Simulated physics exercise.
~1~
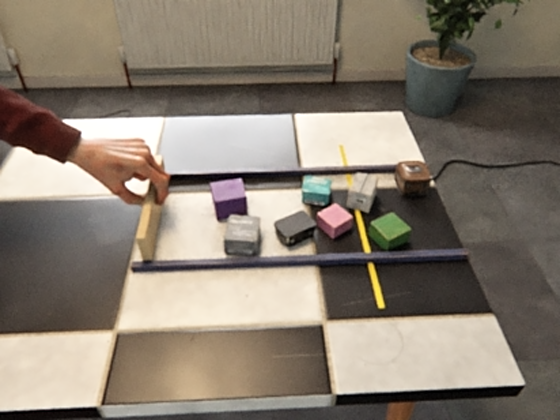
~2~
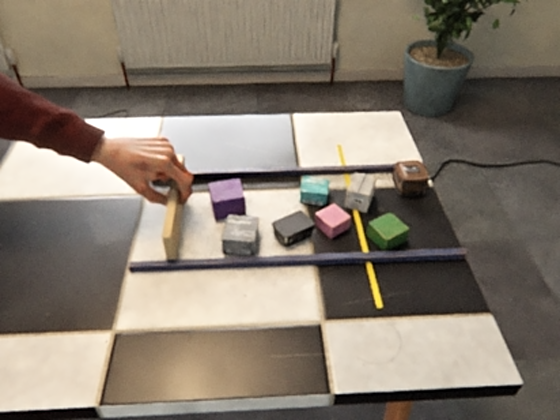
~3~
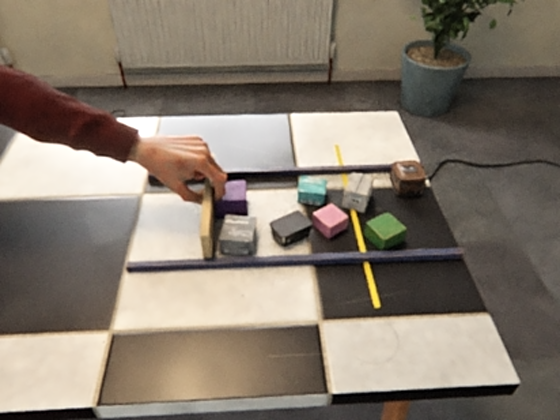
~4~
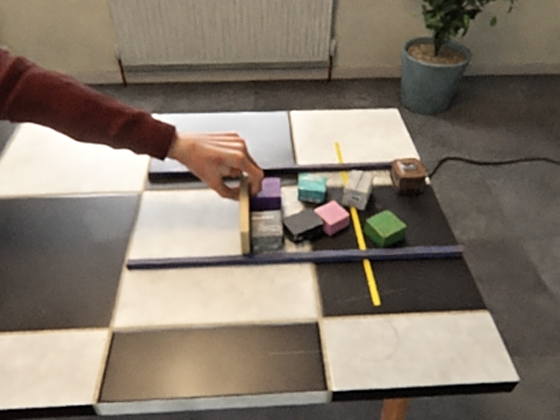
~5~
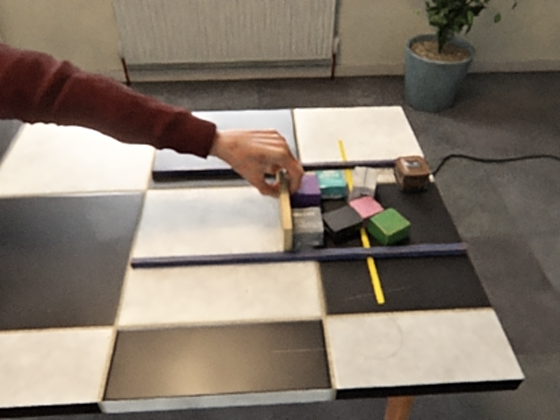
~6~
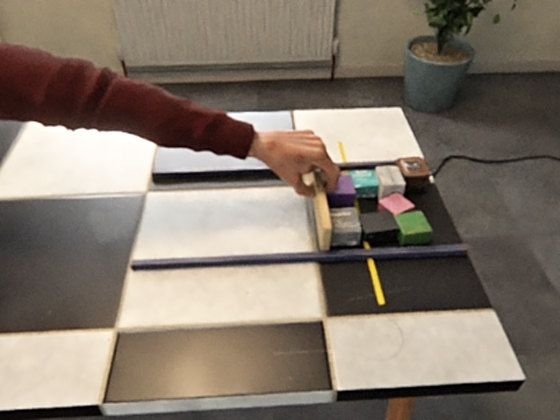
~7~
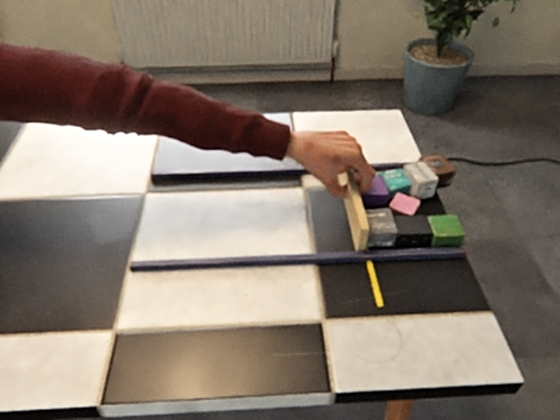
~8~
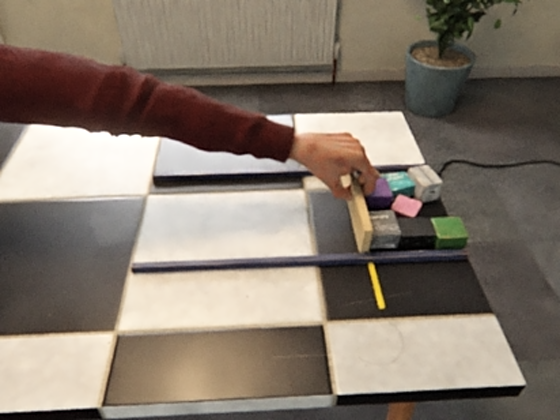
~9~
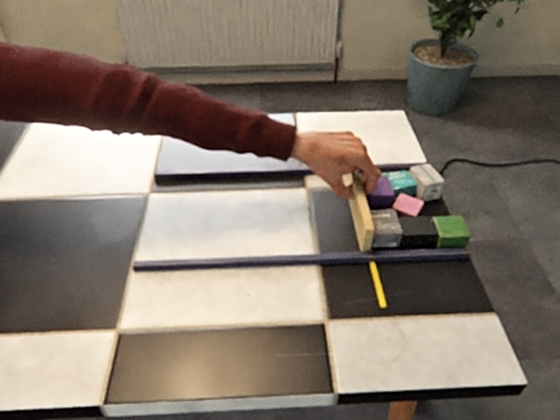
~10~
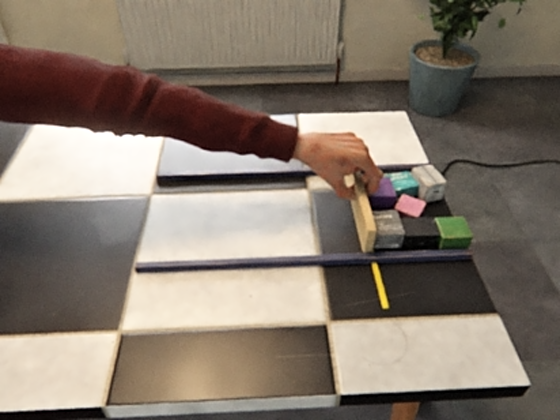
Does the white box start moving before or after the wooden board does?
It starts moving after the board. The hand is already sliding the board to the right while the white box is still sitting in its place.
